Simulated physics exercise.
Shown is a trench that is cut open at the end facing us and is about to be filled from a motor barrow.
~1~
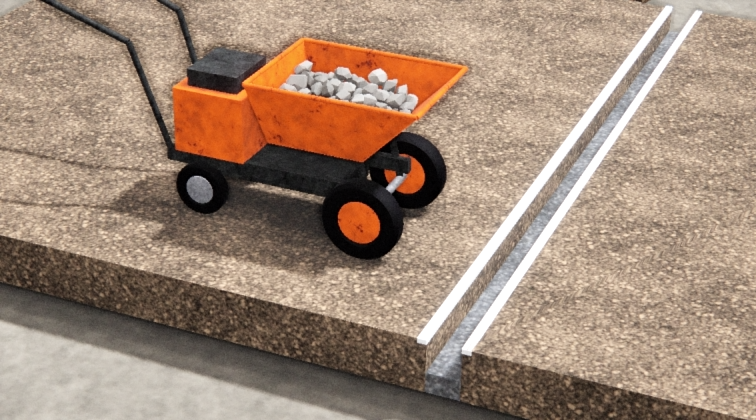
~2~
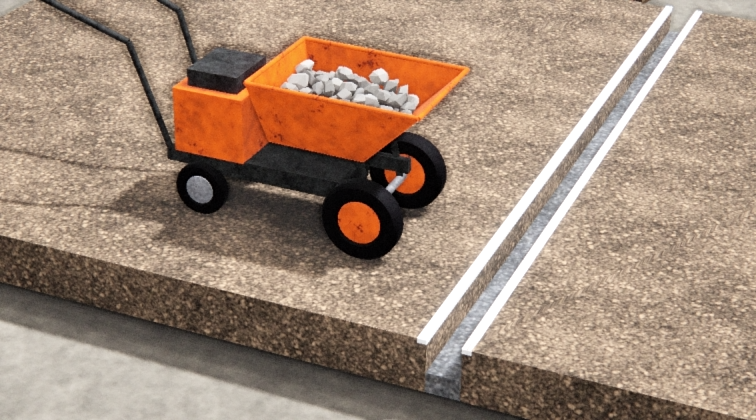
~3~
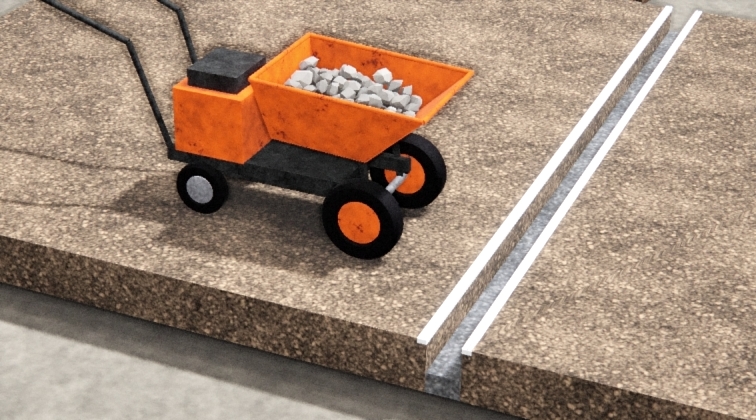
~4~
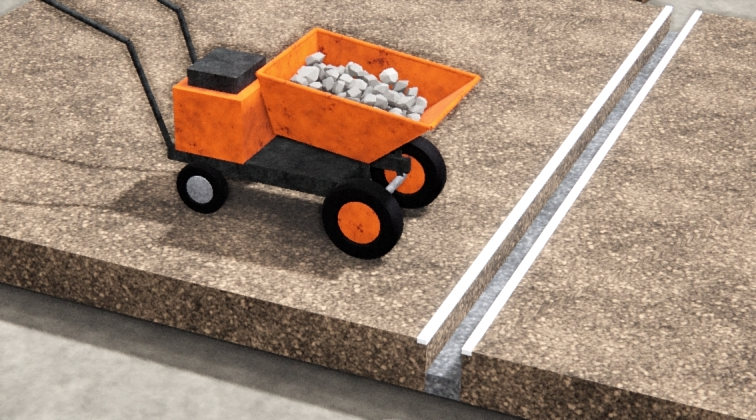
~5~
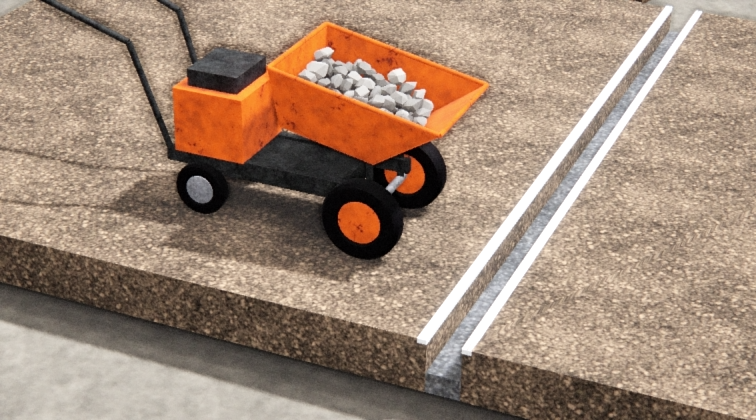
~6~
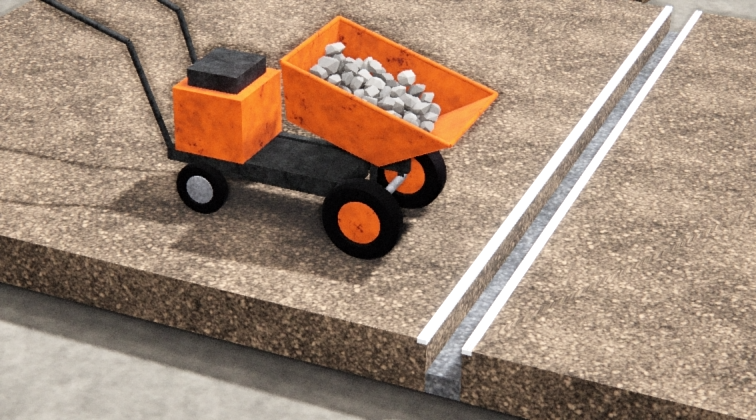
The orange skip of a small motor barrow, heaped with pale grey broken stones, starts level and tilts gradually forward to the right, its back end rising away from the orange box behind it. The black-framed barrow stands still on a brown, gritty slab seen from above at an angle, with dark handles at upper left. To the right, a narrow, white-edged trench runs diagonally to an open near end, and the camera stays fixed.
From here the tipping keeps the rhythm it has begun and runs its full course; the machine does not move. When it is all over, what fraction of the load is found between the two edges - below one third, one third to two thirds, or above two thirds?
What falls in does not reach a third.
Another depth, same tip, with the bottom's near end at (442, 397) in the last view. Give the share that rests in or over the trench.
Around 20 percent.
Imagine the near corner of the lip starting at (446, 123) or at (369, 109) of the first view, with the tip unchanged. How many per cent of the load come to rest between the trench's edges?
Position 1 near 0 %, position 2 near 50 %.
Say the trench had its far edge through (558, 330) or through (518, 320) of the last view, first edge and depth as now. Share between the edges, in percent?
I'd expect close to 100 in a hundred and then close to 70 in a hundred.
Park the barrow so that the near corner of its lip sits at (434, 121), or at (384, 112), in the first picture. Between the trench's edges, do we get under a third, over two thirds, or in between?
At spot one the answer is below one third, and at spot two it is in the middle band.
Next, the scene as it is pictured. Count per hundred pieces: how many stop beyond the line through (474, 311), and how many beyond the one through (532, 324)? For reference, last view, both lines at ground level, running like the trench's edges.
I reckon some 60 per cent and some 30 per cent.
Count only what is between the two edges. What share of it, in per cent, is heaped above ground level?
Around 10 in a hundred.
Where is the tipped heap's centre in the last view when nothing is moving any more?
It settles centred around (549, 262).
Soon after the last picture, skip tipped steeply; all in the skip.
A little later, skip tipped right over; most in the skip; a stray few in or heaped over the trench; a small part beyond it; a stray few falling.
Later still, skip tipped right over; about a quarter in the skip; about a quarter in or heaped over the trench; about half beyond it.
At rest, skip tipped right over; about a quarter in the skip; about a quarter in or heaped over the trench; about half beyond it.
